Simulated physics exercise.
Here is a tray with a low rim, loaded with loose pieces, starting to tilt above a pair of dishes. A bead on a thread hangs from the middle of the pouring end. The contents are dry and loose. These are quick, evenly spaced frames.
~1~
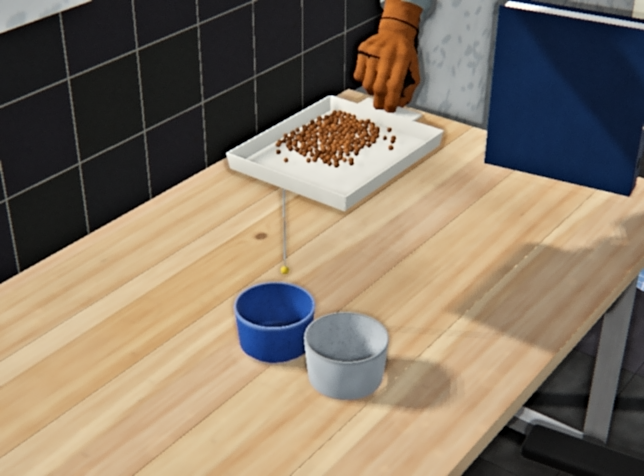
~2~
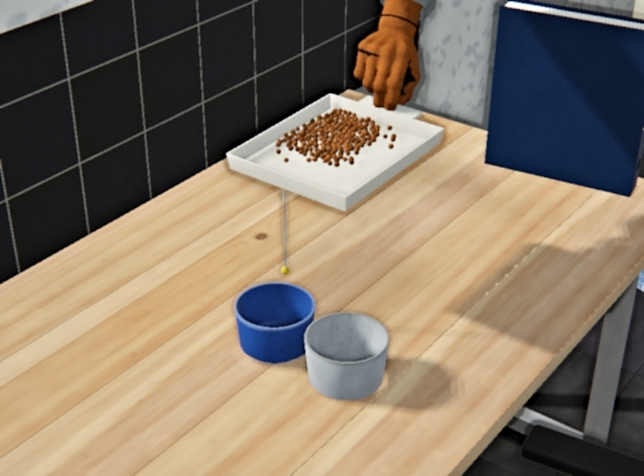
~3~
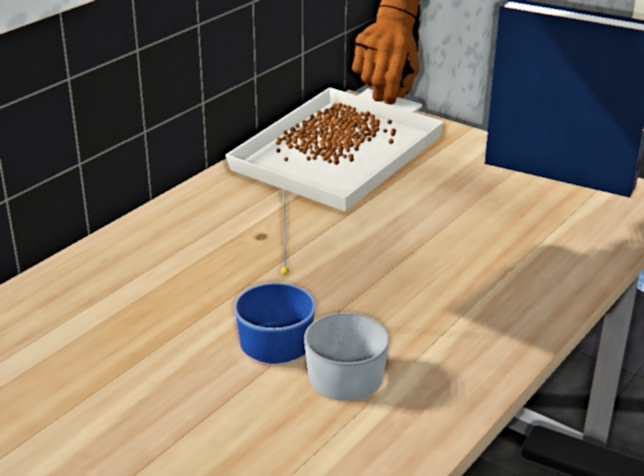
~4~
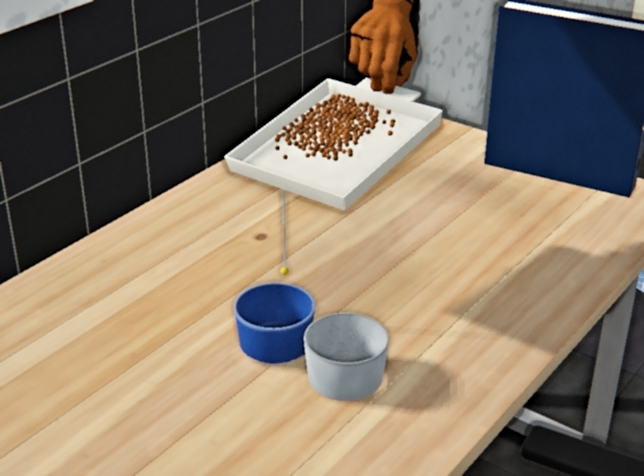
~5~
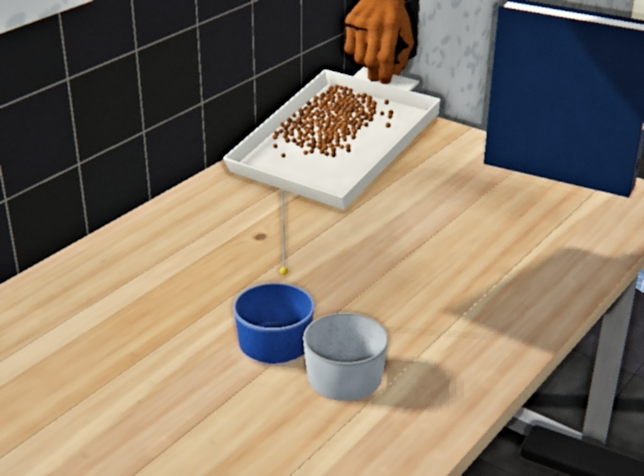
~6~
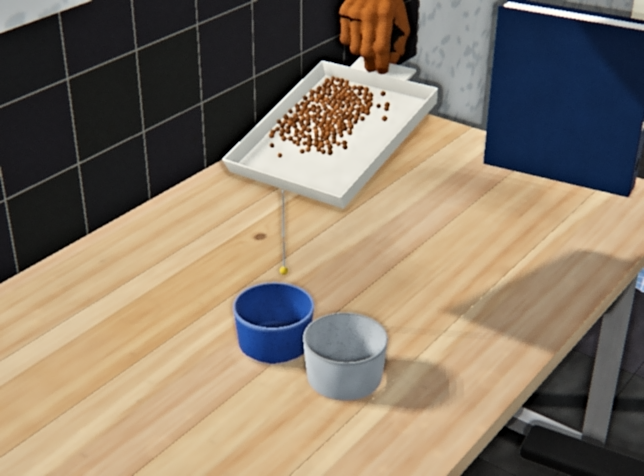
A brown-gloved hand gradually raised the far end of a shallow white tray holding small brown balls, tilting it toward a blue dish and a gray dish while some balls began shifting.
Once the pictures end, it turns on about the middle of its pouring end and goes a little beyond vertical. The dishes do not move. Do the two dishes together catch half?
Together they catch less than half.
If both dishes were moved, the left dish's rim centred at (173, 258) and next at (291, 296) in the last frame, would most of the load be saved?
The first try: More than half. The second: Below a half.
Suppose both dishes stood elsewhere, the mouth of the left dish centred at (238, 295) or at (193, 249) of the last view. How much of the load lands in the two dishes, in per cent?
About 60 and 50 per cent.
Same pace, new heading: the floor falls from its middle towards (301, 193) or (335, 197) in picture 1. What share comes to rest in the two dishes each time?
In turn 70 and 30 in a hundred.
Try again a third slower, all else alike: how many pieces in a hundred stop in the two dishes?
Near 20 %.
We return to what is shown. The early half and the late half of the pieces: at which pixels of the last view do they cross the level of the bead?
Early half (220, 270), late half (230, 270).
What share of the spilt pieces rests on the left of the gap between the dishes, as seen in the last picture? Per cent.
About 100 per cent.
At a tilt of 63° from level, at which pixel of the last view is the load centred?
Close to (261, 166).
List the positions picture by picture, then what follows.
The first frame shows corners of the pouring end at (230, 153) and (345, 195), level; middle of the load at (337, 138), cereal balls; left dish at (250, 340); right dish at (322, 374); bead on its thread at (285, 270).
The second frame shows corners of the pouring end at (230, 154) and (345, 195), level; middle of the load at (338, 137).
The third frame shows corners of the pouring end at (230, 155) and (344, 196), tipped barely, lowest at the left corner; middle of the load at (338, 133).
The fourth frame shows corners of the pouring end at (228, 156) and (343, 195), tipped a little, lowest at the left corner; middle of the load at (336, 127).
The fifth frame shows corners of the pouring end at (227, 157) and (341, 195), tipped a little, lowest at the left corner; middle of the load at (334, 121).
The sixth frame shows corners of the pouring end at (226, 159) and (340, 195), tipped clearly, lowest at the left corner; middle of the load at (331, 116), about a quarter on the move; left dish at (249, 340); right dish at (321, 375).
Soon, tray tipped steeply; nearly all on the tray; a stray few in the left dish; a stray few outside both; a stray few in the air.
A while on, tray tipped past a quarter turn; most on the tray; a stray few in the left dish; a small part outside both; a small part in the air.
Towards the end, tray tipped past a quarter turn; about a quarter in the left dish; most outside both.
Finally, tray tipped past a quarter turn; none in the right dish; about a quarter in the left dish; most outside both.
